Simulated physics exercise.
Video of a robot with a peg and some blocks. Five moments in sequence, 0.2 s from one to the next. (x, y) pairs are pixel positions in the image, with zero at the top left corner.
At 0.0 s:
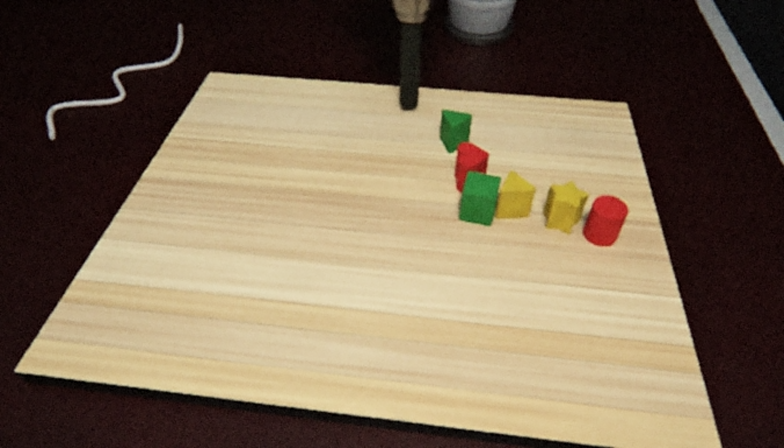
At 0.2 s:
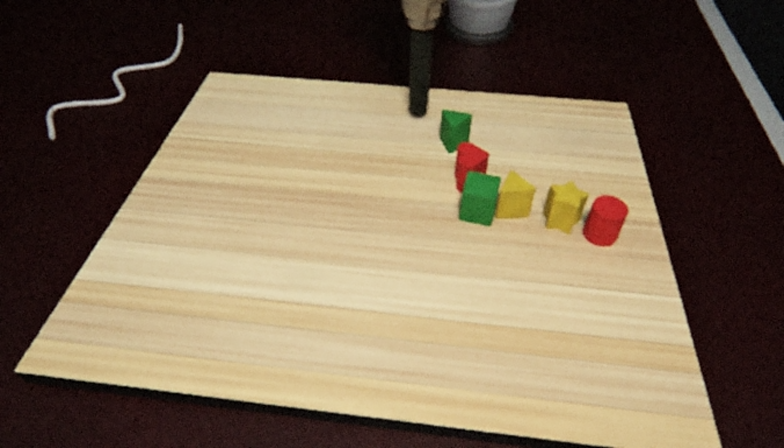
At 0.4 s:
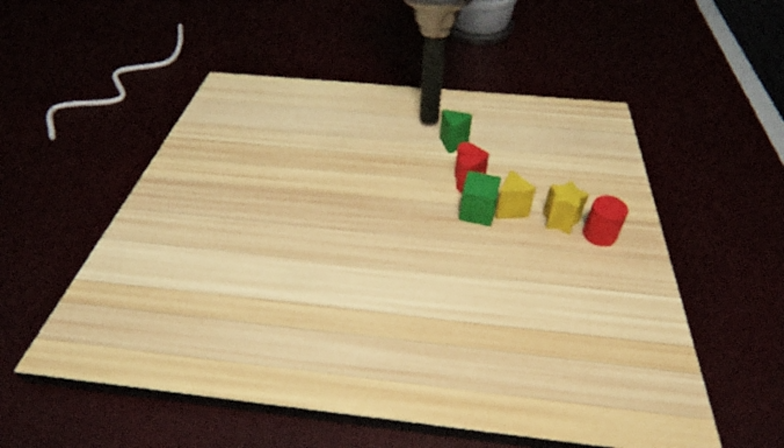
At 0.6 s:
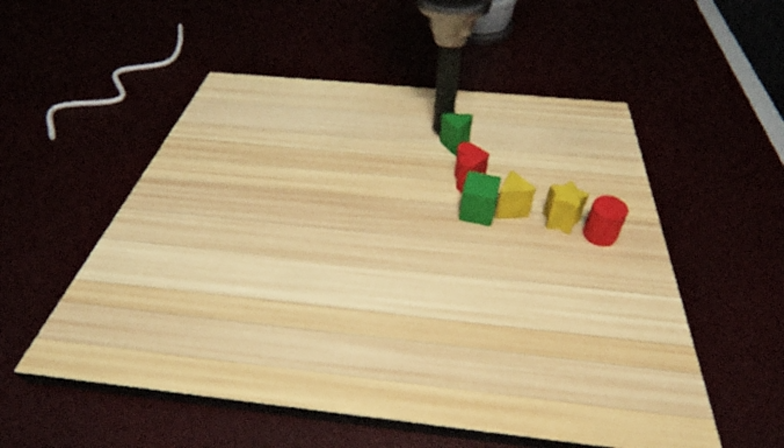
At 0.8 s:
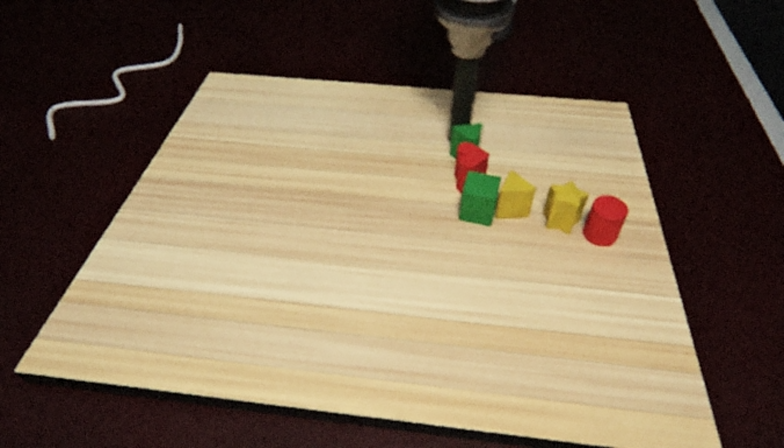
In this clip, a dark peg held by a robot moves right and toward the viewer over a wooden board, then nudges a green triangular block slightly toward a red block, while the other red, green and yellow blocks stay still.
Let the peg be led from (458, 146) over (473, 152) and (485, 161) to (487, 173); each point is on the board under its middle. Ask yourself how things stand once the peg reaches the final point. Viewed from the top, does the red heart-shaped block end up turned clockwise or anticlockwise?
From above, it turns clockwise.
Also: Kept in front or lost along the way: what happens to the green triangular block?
The block sits ahead of the peg.
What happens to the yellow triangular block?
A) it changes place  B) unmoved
The answer is B.
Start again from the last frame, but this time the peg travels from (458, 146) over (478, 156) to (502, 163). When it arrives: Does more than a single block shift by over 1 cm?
I expect not.
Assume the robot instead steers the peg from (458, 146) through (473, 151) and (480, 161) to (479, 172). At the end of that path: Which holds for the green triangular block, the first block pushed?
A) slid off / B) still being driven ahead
(B)
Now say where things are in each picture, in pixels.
In the first frame, tip of the peg (409, 103), middles of tops, green triangular block (456, 116), red heart-shaped block (472, 154), yellow triangular block (516, 183).
In the second frame, peg (418, 110), nothing pushed.
In the third frame, peg (430, 118), nothing pushed.
In the fourth frame, peg (443, 128), green triangular block (458, 119).
In the fifth frame, peg (459, 140), green triangular block (470, 130), red heart-shaped block (472, 154), yellow triangular block (516, 183).
On the path given first. Halfway along, peg (481, 150); green triangular block (488, 141), turned 15° clockwise.
At the end, peg (488, 167); green triangular block (499, 159), turned 20° clockwise; red heart-shaped block (469, 157), turned 20° clockwise; yellow triangular block unmoved.
